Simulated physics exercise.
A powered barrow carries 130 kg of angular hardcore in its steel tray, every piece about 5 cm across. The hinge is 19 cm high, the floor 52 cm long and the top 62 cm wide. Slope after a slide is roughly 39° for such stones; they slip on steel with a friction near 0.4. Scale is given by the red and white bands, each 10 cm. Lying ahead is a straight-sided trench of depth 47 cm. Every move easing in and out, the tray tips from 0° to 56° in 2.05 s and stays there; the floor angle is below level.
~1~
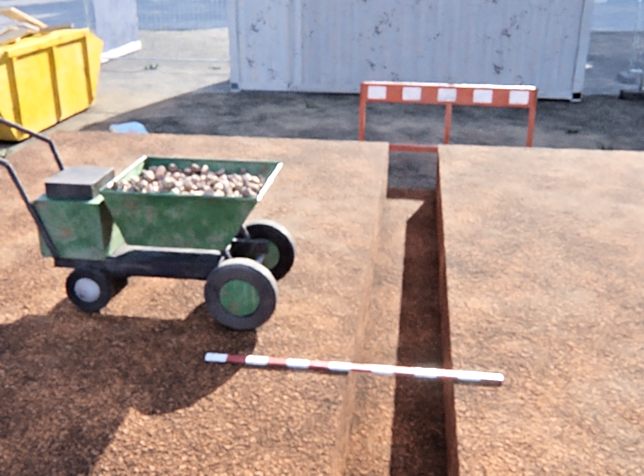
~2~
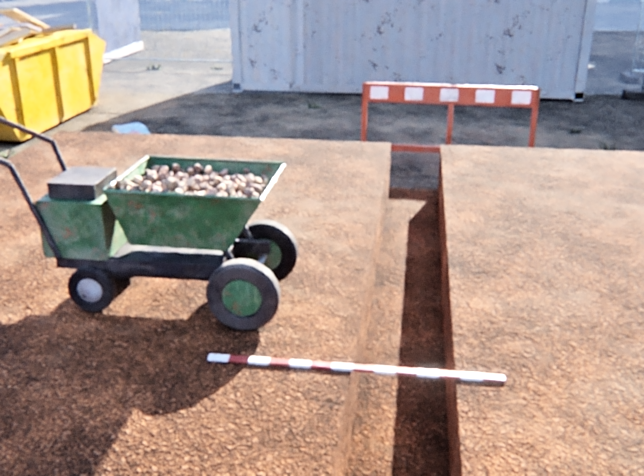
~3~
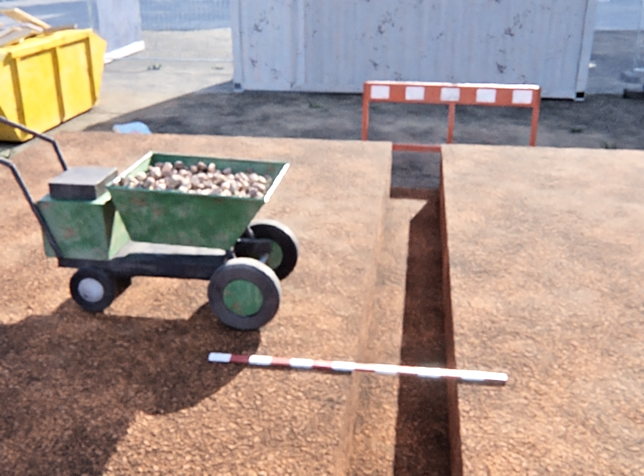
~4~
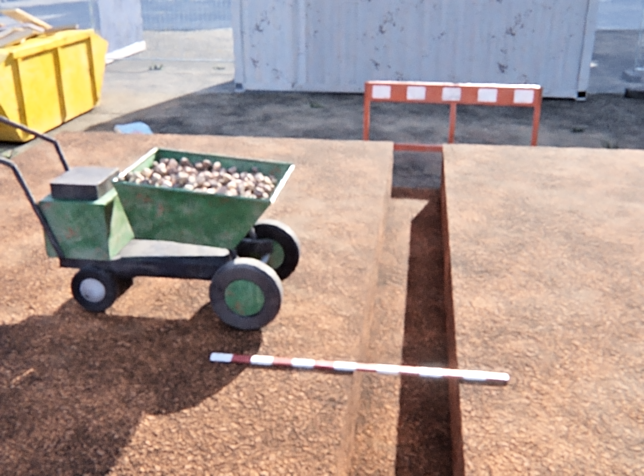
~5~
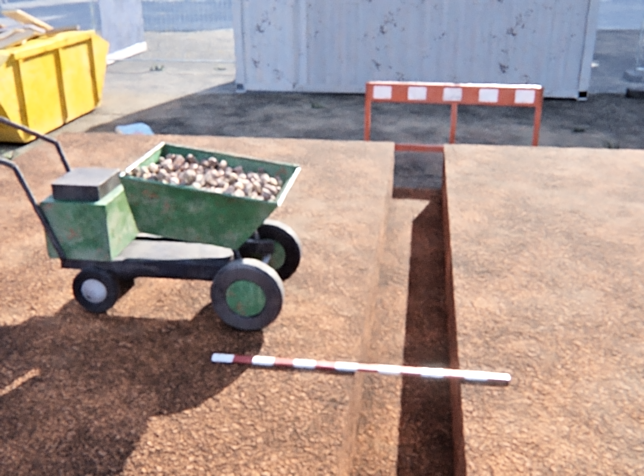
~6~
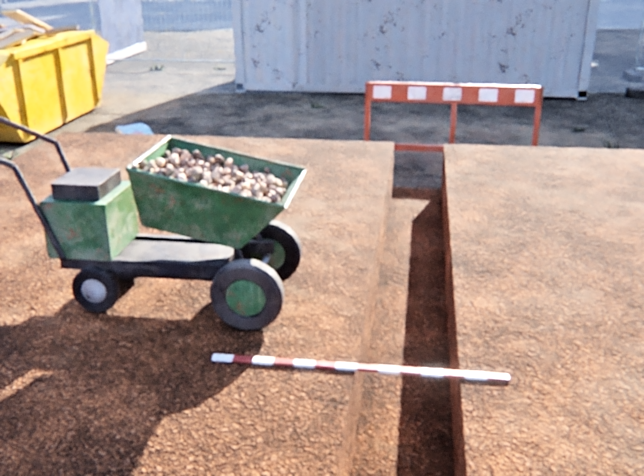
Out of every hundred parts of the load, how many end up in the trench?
Close to 14 in a hundred.
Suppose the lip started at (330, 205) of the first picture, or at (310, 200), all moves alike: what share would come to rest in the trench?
First spot about 10, second spot about 10 per cent.
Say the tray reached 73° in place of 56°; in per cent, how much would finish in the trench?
It comes out at about 80 percent.
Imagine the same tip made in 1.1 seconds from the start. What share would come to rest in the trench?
About 20 percent, I'd say.
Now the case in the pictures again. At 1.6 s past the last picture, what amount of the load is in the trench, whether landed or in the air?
About 0 per cent by then.
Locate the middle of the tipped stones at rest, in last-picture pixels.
Middle at around (406, 385), I'd say.
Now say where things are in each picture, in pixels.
In the first picture, the tray is at 0°, its lip at (258, 199); the top of the load is at (182, 176).
In the second picture, the tray is at 1°, its lip at (261, 200); the top of the load is at (185, 175).
In the third picture, the tray is at 2°, its lip at (265, 200); the top of the load is at (186, 172).
The fourth picture shows lip at (271, 202), floor tilted 5°, highest stones at (175, 166).
The fifth picture shows lip at (279, 204), floor tilted 8°, highest stones at (175, 163).
The sixth picture shows lip at (285, 207), floor tilted 12°, highest stones at (178, 157).
Then, 0.9 s after the last picture the floor is at 47°, 100 % in the tray; the foremost stones are at (329, 236).
Then, 1.6 s after the last picture the floor is at 56°, 97 % in the tray, 1 % short of the trench, 2 % in the trench; the foremost stones are at (387, 317).
Then, 1.9 s after the last picture the floor is at 56°, 91 % in the tray, 1 % short of the trench, 7 % in the trench; the foremost stones are at (427, 383).
Then, 3.8 s after the last picture the floor is at 56°, 85 % in the tray, 14 % in the trench; the foremost stones are at (446, 374).
